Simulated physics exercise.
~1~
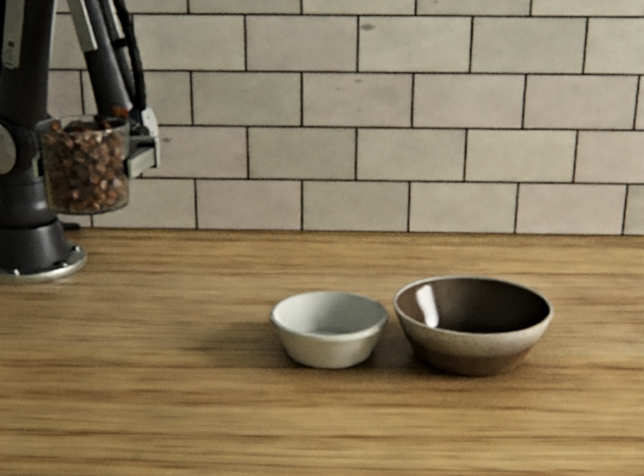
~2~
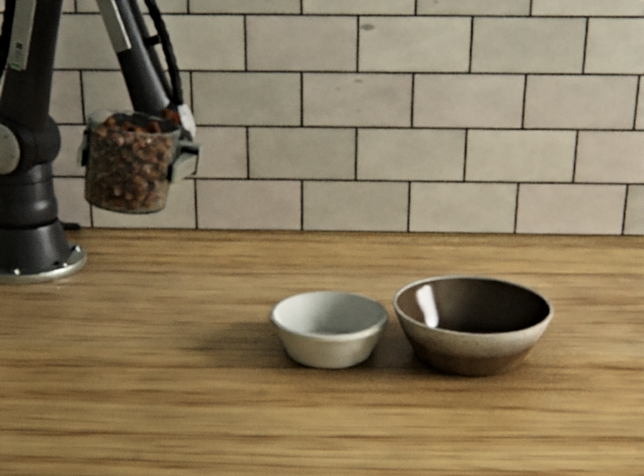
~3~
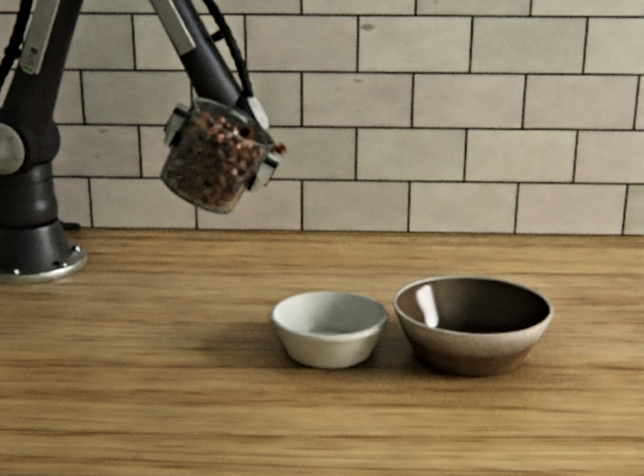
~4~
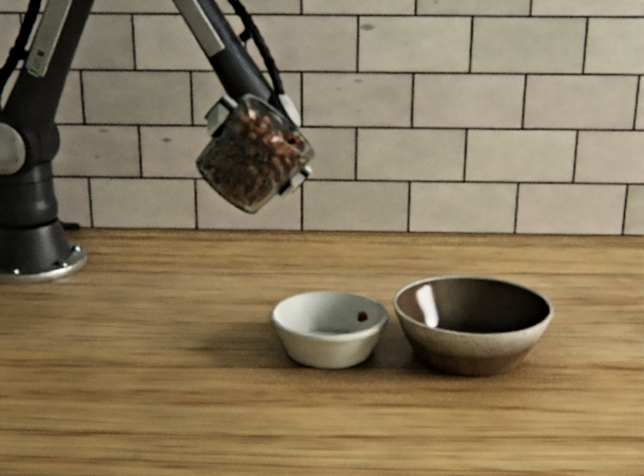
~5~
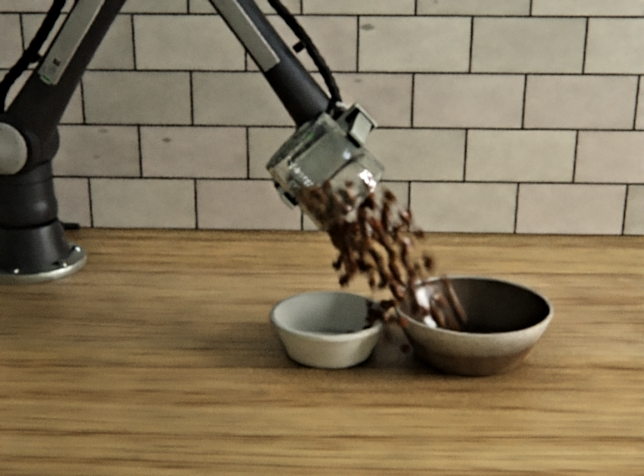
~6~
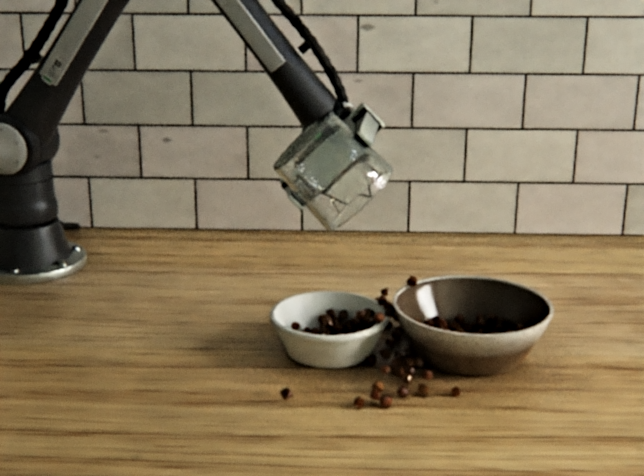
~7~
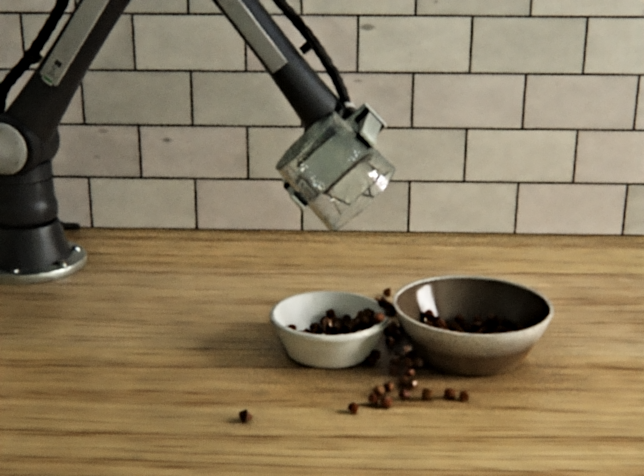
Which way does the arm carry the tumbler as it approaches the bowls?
The arm carries the tumbler to the right.
At the start, a robot arm on the left holds a clear tumbler full of brown pellets upright, while a small pale bowl and a larger dark bowl sit side by side on a wooden table. The arm carries the tumbler to the right, tipping it further as it goes, and a first pellet drops into the pale bowl. Then the tumbler turns past level and the pellets pour out in a thick stream over both bowls. At the end, the emptied tumbler hangs upside down at a slant, both bowls hold pellets, and others lie scattered on the table.
